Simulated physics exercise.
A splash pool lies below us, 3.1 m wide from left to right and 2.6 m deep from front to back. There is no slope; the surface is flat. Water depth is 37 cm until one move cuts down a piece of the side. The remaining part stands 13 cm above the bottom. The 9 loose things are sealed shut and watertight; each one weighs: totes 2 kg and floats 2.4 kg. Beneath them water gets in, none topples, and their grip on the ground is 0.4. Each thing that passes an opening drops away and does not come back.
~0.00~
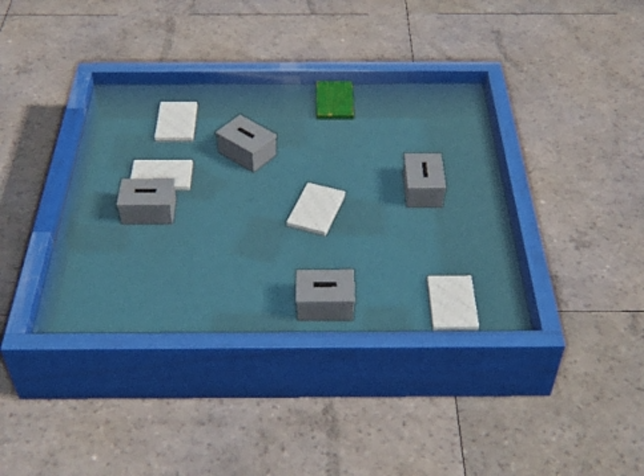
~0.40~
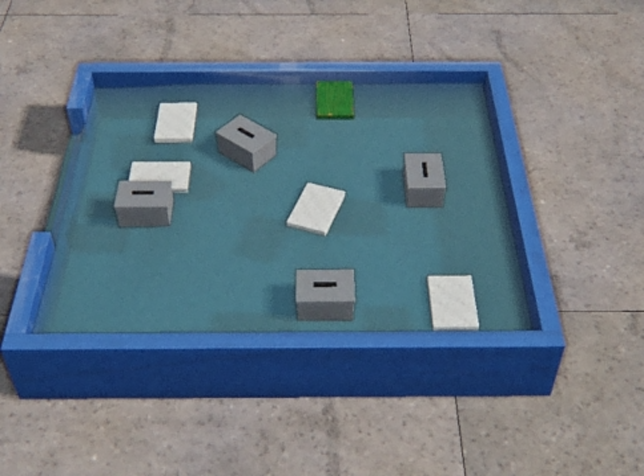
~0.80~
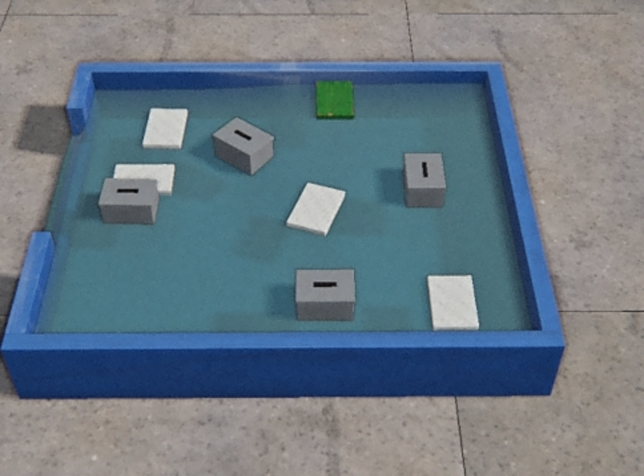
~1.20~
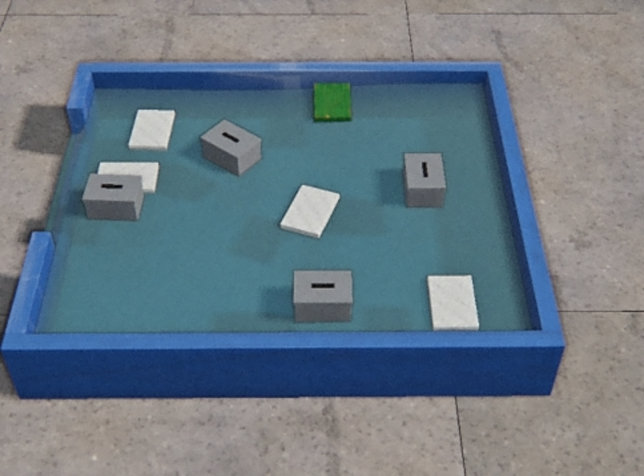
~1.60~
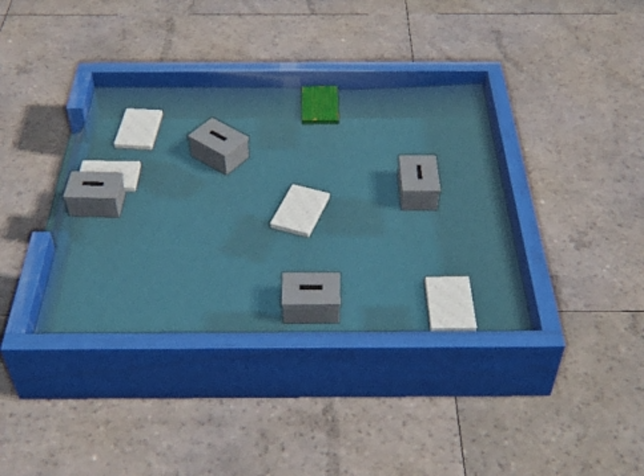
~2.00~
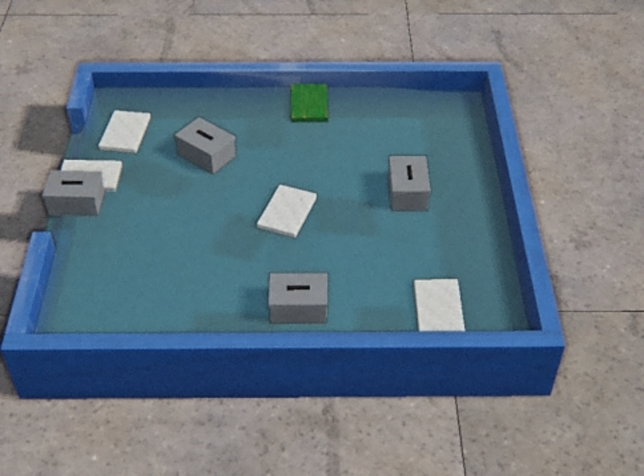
A blue-walled pool of water opened up along part of its left side, and the gray boxes and white tiles nearest the gap drifted left first, followed by the green float and the rest.
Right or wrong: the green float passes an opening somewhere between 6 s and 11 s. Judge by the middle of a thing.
Wrong, after 11 s or never.
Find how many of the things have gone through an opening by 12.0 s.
I count 4.
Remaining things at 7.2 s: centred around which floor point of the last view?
Close to pixel (297, 249).
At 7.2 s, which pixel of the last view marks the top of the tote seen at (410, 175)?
By that time it sits near (380, 181).
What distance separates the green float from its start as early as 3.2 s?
It has shifted about 30 cm.
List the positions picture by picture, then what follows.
The first picture shows the green float at (335, 98) floats; about 2960 L in view; 0 of 9 have shifted.
The second picture shows the green float at (335, 98), afloat; 37 cm deep round most things; 0 of 9 have shifted.
The third picture shows the green float at (335, 98), afloat; 37 cm deep round most things; 3 of 9 have shifted.
The fourth picture shows the green float at (332, 100) floats; 34 cm deep round most things; 4 of 9 have shifted.
The fifth picture shows the green float at (320, 103) floats, 12 cm from its start; about 2700 L in view; 7 of 9 have shifted.
The sixth picture shows the green float at (309, 101), afloat, 20 cm from its start; about 2630 L in view; 9 of 9 have shifted.
After 3.2 s the green float is near (292, 105), 0.3 m from its start, afloat; 3 of 9 are out; 6 afloat.
After 7.2 s the green float is near (248, 111), 0.7 m from its start, afloat; 4 of 9 are out; 5 afloat.
After 12.0 s the green float is near (207, 119), 1.0 m from its start, afloat; 4 of 9 are out; 5 afloat.
After 16.0 s the green float is near (174, 128), 1.3 m from its start, afloat; 4 of 9 are out; 5 afloat.
